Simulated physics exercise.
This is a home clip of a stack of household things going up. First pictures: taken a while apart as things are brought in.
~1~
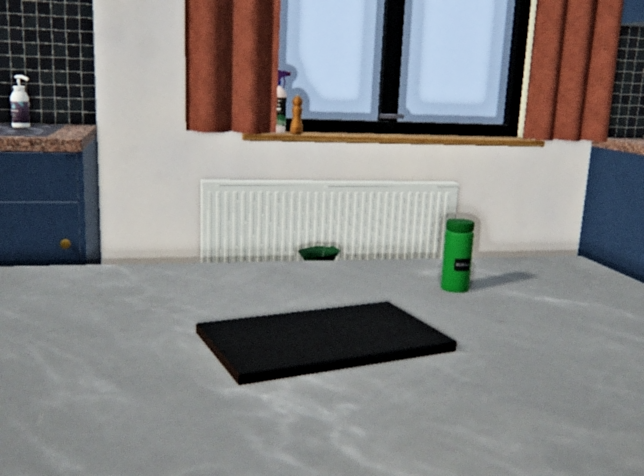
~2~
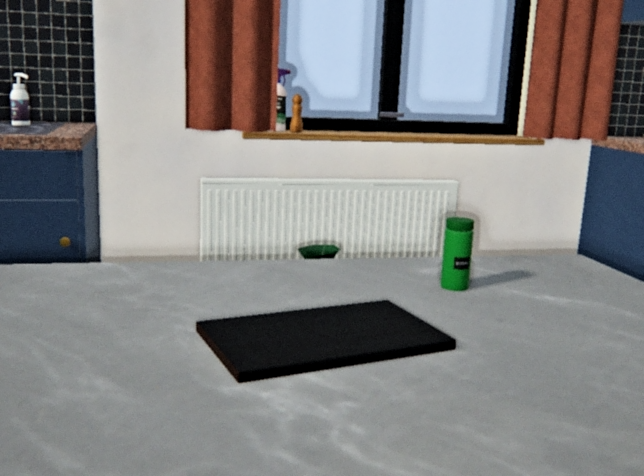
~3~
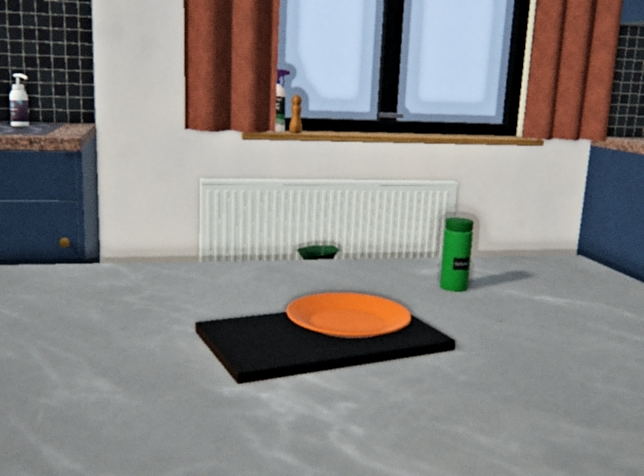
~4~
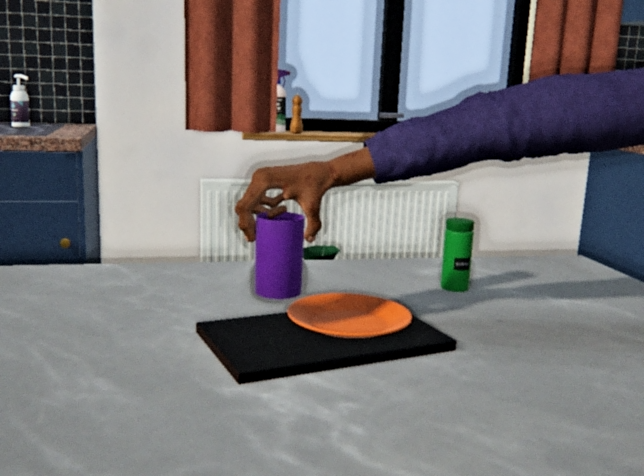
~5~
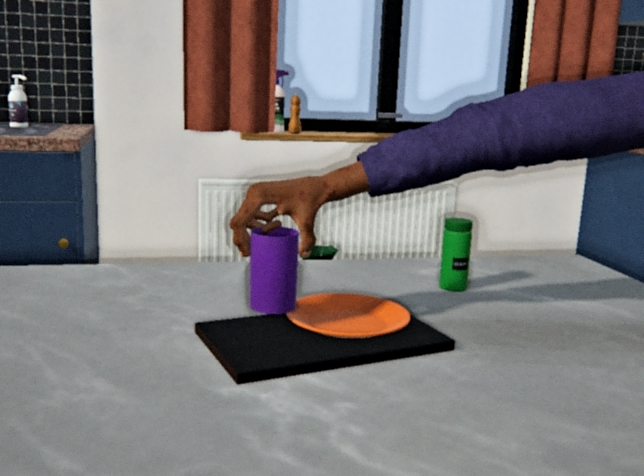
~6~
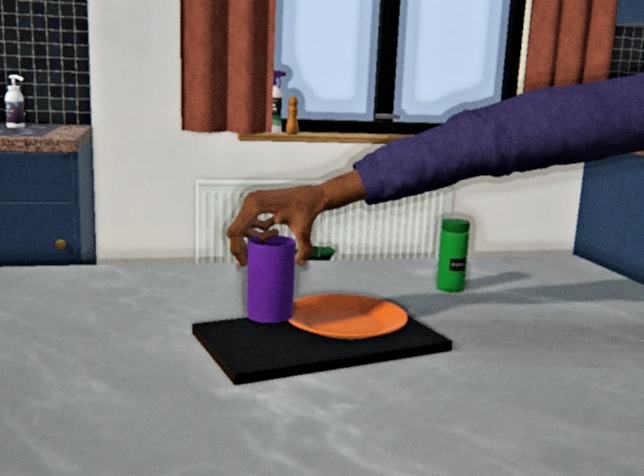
Kitchen counter with a black board beside a green shaker, an orange plate appearing on it, then a hand lowering a purple cup.
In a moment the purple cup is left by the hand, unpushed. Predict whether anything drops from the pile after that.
It is going to lose a part.
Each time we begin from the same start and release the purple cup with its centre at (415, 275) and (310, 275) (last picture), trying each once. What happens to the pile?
Case one: The pile topples; case two: It stands firm.
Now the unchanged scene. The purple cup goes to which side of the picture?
Direction of travel: Leftward.
Then, 0.40 s on from there, purple cup turned 70° from how it was put near (220, 297).
Then, 0.60 s on from there, purple cup now fallen.
Then, 2.10 s on from there, nothing new.
In the end, fallen, purple cup; the other 3 unmoved. At the end, from the last picture's camera, purple cup near (205, 314). The pile gives way.
